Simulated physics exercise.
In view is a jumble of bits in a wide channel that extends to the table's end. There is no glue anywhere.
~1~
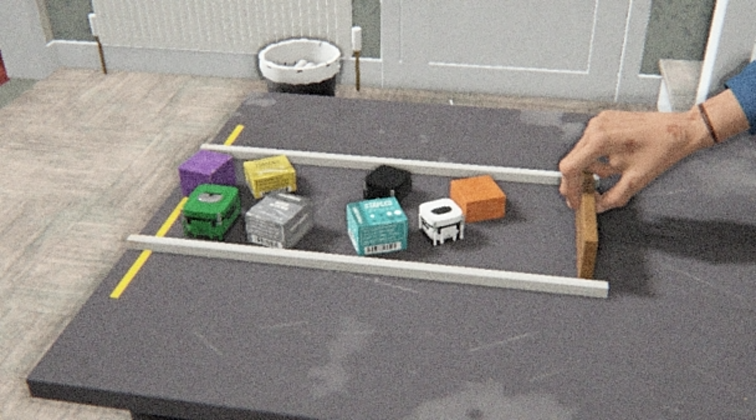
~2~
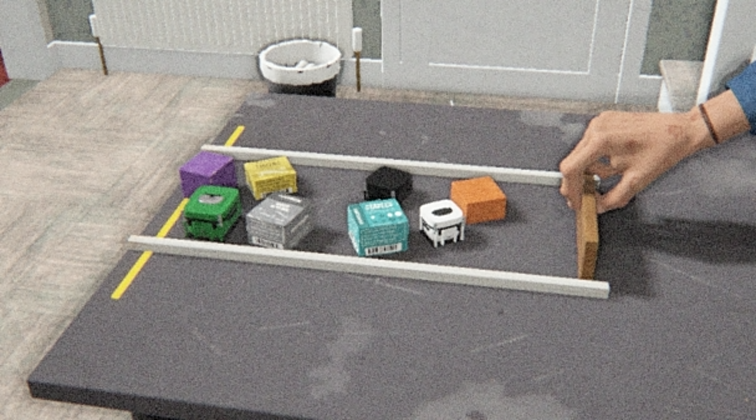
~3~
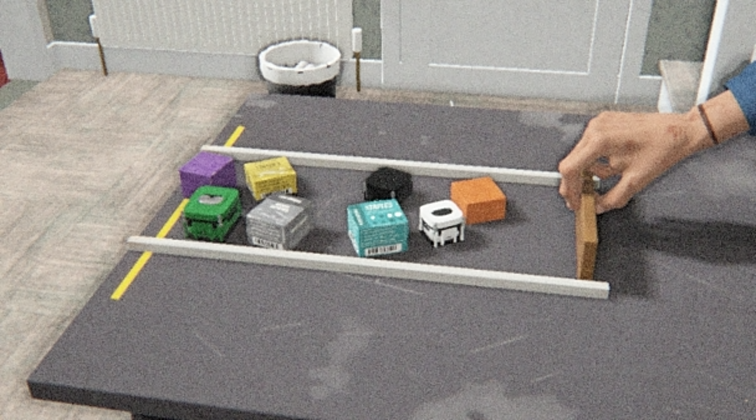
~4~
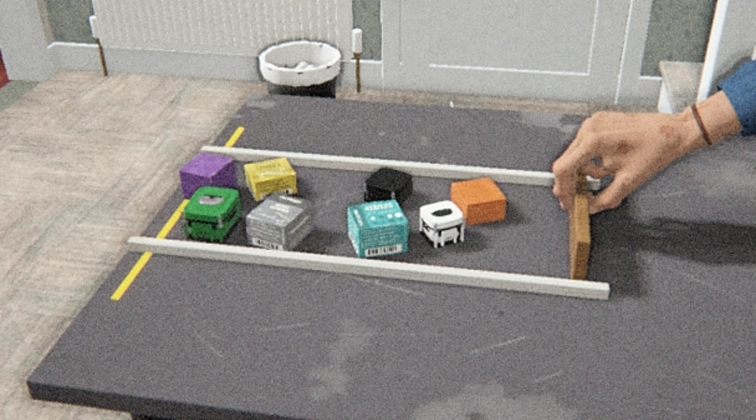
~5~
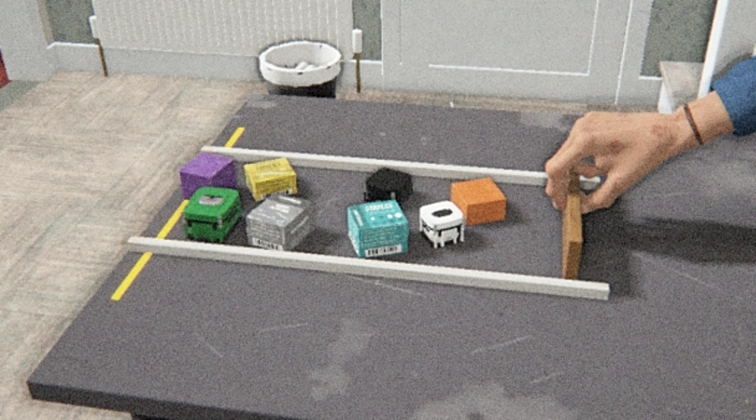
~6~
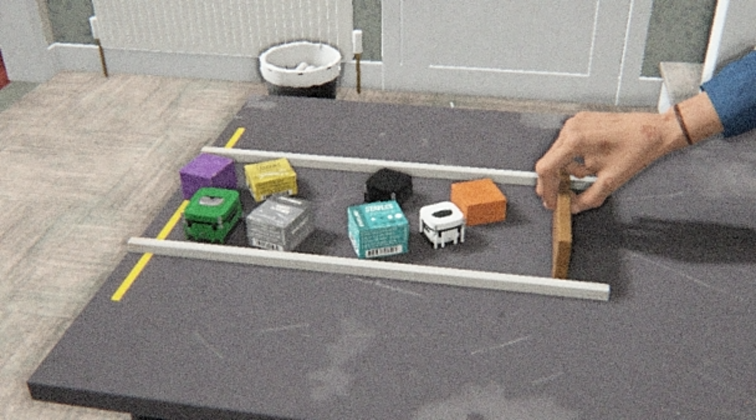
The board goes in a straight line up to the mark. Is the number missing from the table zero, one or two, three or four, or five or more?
It is five or more.
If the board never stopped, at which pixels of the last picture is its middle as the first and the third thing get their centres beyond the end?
(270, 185) and (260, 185).
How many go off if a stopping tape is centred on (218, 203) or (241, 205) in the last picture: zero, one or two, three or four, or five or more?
Five or over; three or four.
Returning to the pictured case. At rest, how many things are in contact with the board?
It's touching 3 at the end.
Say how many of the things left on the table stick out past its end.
In total, 3 of them.
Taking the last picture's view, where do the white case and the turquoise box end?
The white case finishes at (168, 194); the turquoise box finishes at (141, 218).
Early on, none off yet; purple block at rest near (209, 180); green case at rest near (213, 215); yellow box at rest near (271, 180).
A while later, none off yet; purple block moving near (205, 180); green case at rest near (213, 215); yellow box travelled a little near (255, 173).
Further along, none off yet; purple block leaning a little near (158, 180); green case leaning well over near (120, 246); yellow box leaning a little near (182, 158).
Finally, the number that fall off is five or more; lost, black case, grey box, yellow box, green case and purple block.
